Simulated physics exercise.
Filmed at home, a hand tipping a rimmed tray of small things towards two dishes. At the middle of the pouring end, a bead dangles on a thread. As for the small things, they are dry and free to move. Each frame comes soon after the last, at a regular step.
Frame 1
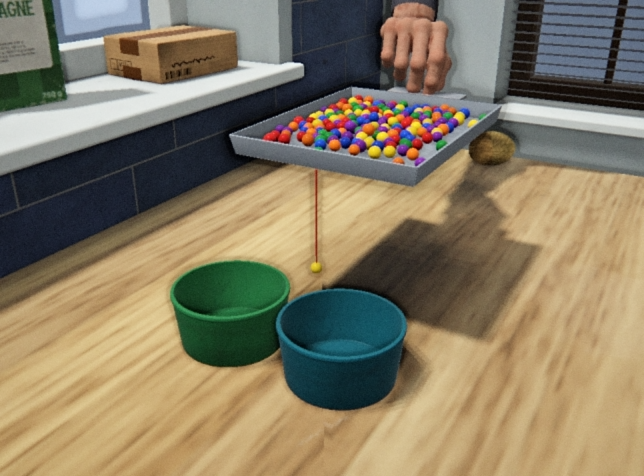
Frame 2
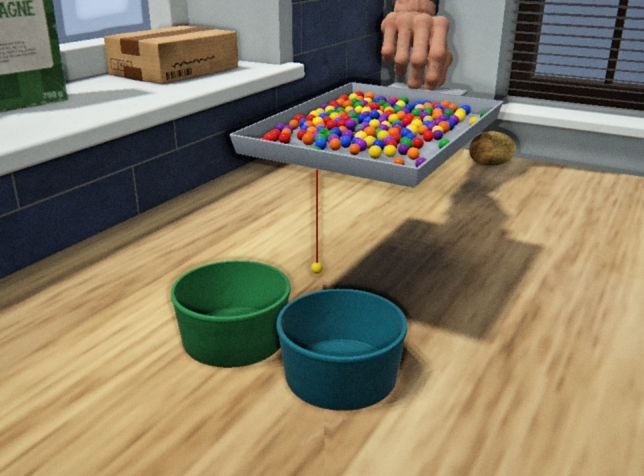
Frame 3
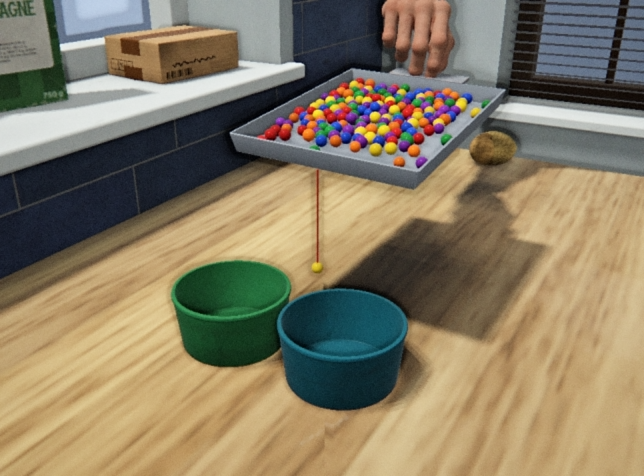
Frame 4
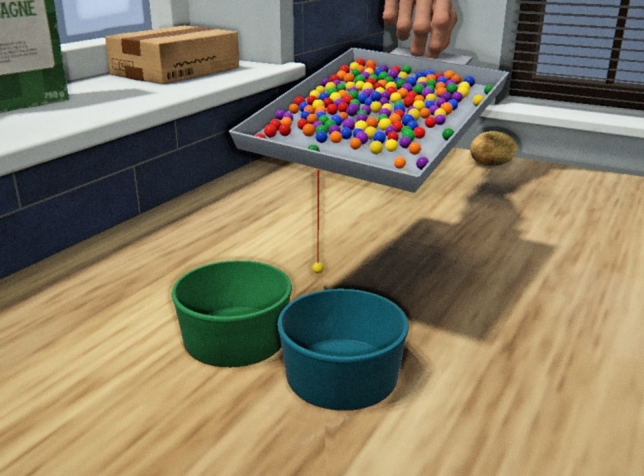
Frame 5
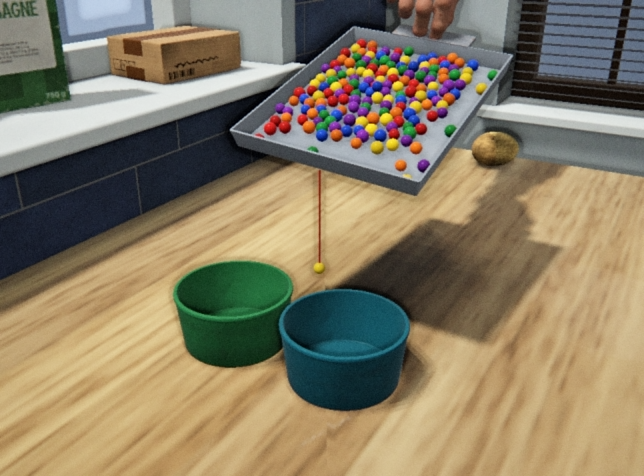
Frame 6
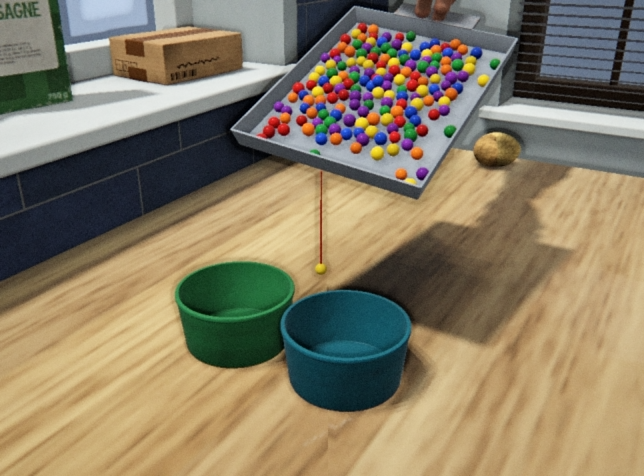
A hand at the top holds a grey rimmed tray of multicoloured round beads above a pale wooden worktop, seen from slightly above in a kitchen with dark blue tiles. Below are a green dish on the left and a teal one on the right, with a yellow bead hanging on a red thread, a cardboard box and a brown lump behind. The hand raises the tray's far side, tilting it steadily towards the dishes, and the beads begin shifting.
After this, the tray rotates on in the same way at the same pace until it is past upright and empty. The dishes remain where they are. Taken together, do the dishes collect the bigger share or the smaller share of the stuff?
Turns out most of it gets caught in the end.
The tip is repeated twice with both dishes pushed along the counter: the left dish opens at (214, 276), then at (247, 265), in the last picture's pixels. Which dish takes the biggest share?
In turn: The right one; the right-hand dish.
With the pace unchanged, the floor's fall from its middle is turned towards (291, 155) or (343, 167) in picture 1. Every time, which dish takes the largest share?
For the first place it's the left-side dish, for the second the right-side dish.
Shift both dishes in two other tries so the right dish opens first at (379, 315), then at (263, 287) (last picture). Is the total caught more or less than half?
First try: Higher than half; second try: Lower than half.
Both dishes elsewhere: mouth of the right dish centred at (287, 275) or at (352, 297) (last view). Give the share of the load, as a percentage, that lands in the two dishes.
0 % and 40 %.
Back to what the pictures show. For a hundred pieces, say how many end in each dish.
Count per hundred - left dish ~ 0, right dish ~ 70.
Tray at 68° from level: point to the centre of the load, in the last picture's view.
About (367, 172).
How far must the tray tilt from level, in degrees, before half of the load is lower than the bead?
The angle is around 90°.
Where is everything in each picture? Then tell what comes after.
Corners of the pouring end (235, 134) and (415, 165), level; middle of the load (368, 125), round plastic beads; left dish (195, 335); right dish (310, 376); bead on its thread (317, 268), in the first frame.
Corners of the pouring end (236, 134) and (415, 166), level; middle of the load (368, 122), in the second frame.
Corners of the pouring end (236, 132) and (415, 169), tipped barely, lowest at the right corner; middle of the load (369, 114), in the third frame.
Corners of the pouring end (235, 130) and (416, 173), tipped a little, lowest at the right corner; middle of the load (370, 103), in the fourth frame.
Corners of the pouring end (236, 129) and (417, 178), tipped clearly, lowest at the right corner; middle of the load (371, 93), about a tenth on the move, in the fifth frame.
Corners of the pouring end (237, 128) and (418, 183), tipped clearly, lowest at the right corner; middle of the load (372, 87), almost all on the move; left dish (200, 336); right dish (314, 377), in the sixth frame.
Just after the last frame, tray tipped steeply; roughly two thirds on the tray; about a tenth in the right dish; just a few in the left dish; just a few outside both; about a tenth in the air.
A moment on, tray tipped past a quarter turn; about a tenth on the tray; roughly two thirds in the right dish; just a few in the left dish; roughly a quarter outside both; about a tenth in the air.
Further on, tray tipped past a quarter turn; roughly two thirds in the right dish; just a few in the left dish; roughly a quarter outside both.
When it is over, tray tipped past a quarter turn; roughly two thirds in the right dish; just a few in the left dish; roughly a quarter outside both.
